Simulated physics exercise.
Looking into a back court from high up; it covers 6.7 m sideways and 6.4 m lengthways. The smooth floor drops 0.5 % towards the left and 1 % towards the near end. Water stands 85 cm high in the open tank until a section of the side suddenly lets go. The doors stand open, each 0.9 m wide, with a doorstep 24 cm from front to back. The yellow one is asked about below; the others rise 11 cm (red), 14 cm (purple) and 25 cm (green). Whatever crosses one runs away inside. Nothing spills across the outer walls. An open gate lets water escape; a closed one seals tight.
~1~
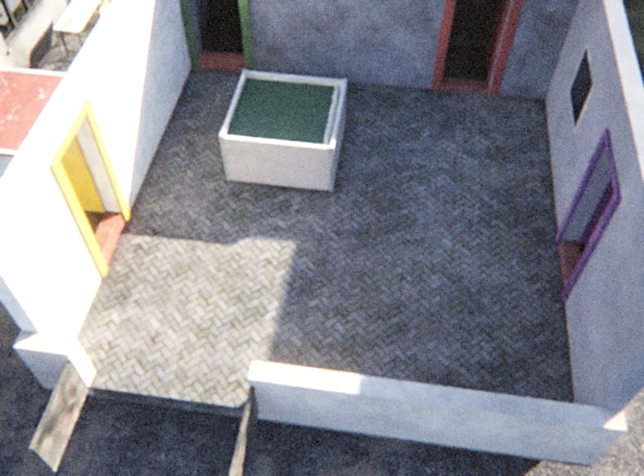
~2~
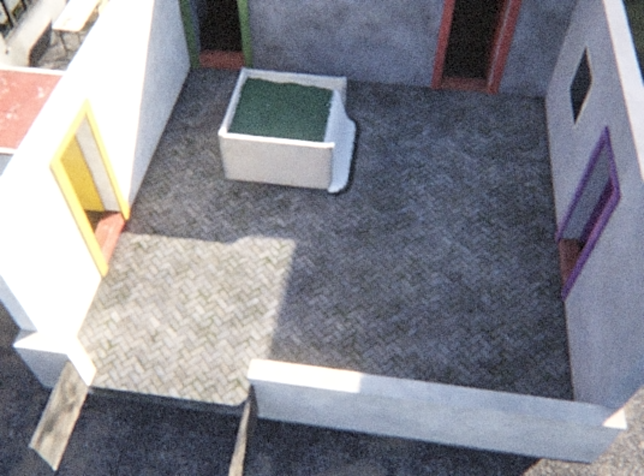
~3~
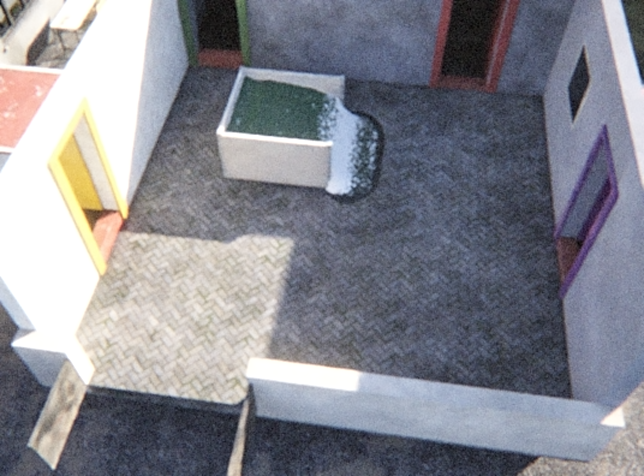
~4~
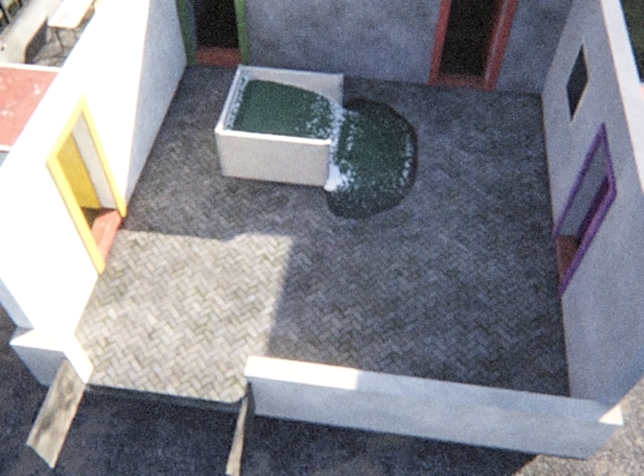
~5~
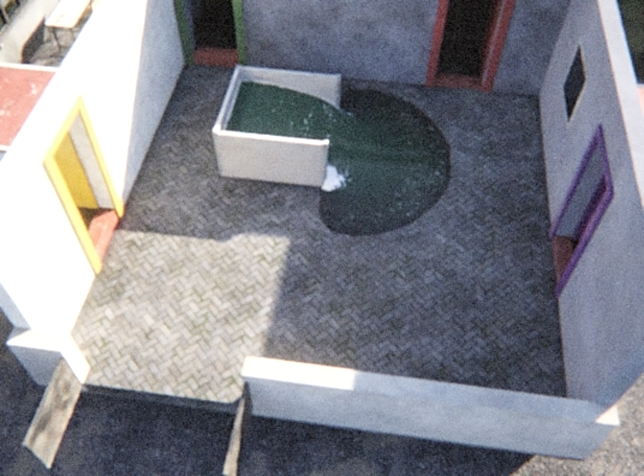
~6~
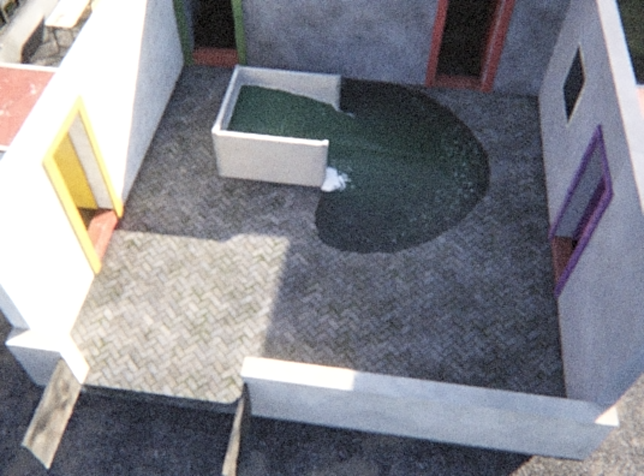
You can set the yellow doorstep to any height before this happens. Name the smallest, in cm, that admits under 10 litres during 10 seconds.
At least 5.5 cm or so.
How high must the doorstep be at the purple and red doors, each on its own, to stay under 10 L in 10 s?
Roughly 18 cm at purple and 15 cm at red.
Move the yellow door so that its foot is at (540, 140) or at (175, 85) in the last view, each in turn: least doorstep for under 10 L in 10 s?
About 28 and 6.5 cm.
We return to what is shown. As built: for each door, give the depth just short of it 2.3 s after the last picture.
In cm: Yellow 0, red 18, purple 16, green 0.
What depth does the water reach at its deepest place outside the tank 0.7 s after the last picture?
Up to some 34 cm.
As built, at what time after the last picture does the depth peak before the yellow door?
Near 7.0 s.
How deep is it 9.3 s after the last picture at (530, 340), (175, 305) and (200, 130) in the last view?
About 6, 4 and 3 cm.
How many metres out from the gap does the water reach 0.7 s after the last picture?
Roughly 4.2 m.
Then, 0.7 s after the last picture water covers 35 % of the floor, deepest (34 cm) near (545, 185); it has not reached the yellow door.
Then, 2.3 s after the last picture water covers 45 % of the floor, deepest (34 cm) near (568, 430); it has not reached the yellow door.
Then, 9.3 s after the last picture water covers 90 % of the floor, deepest (12 cm) near (57, 362); 7 cm at the yellow door, 0 litres in over its 25 cm doorstep.
At the yellow door as built, the water peaked near 9 cm, 7.1 s after the last picture.
With a doorstep of 4.5 cm, 18 litres would have come in within the 10 s; with 7.5 cm, 2 litres. So under 10 litres takes about 5.5 cm.
